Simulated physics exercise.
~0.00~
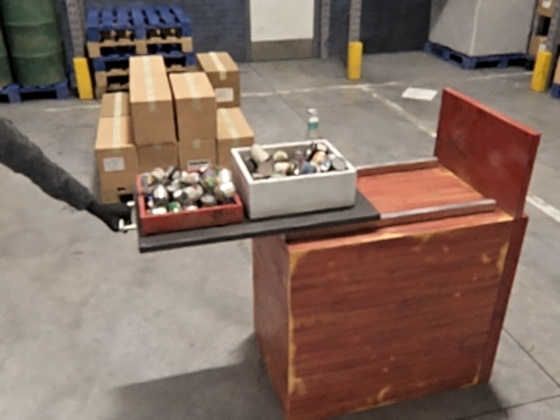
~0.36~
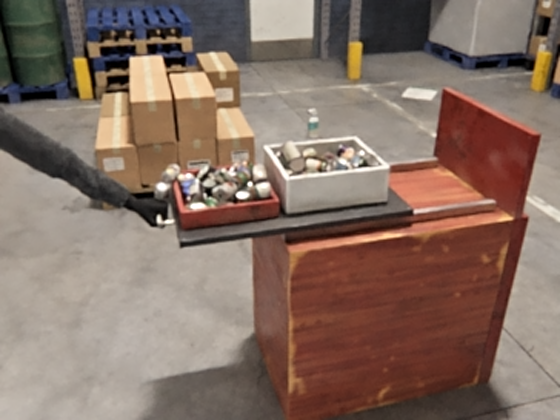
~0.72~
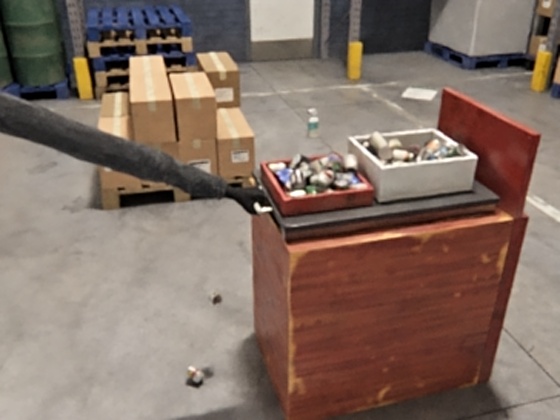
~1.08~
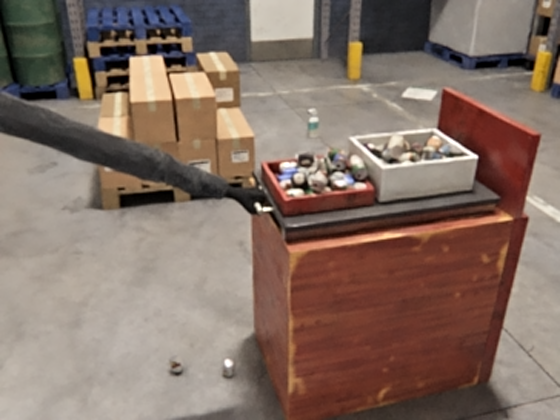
In a warehouse, a gloved hand pushes a dark shelf holding a red tray and a white tray of loose cans rightward over a reddish wooden unit until it stops near the back panel; two cans drop from the red tray and end on the floor.
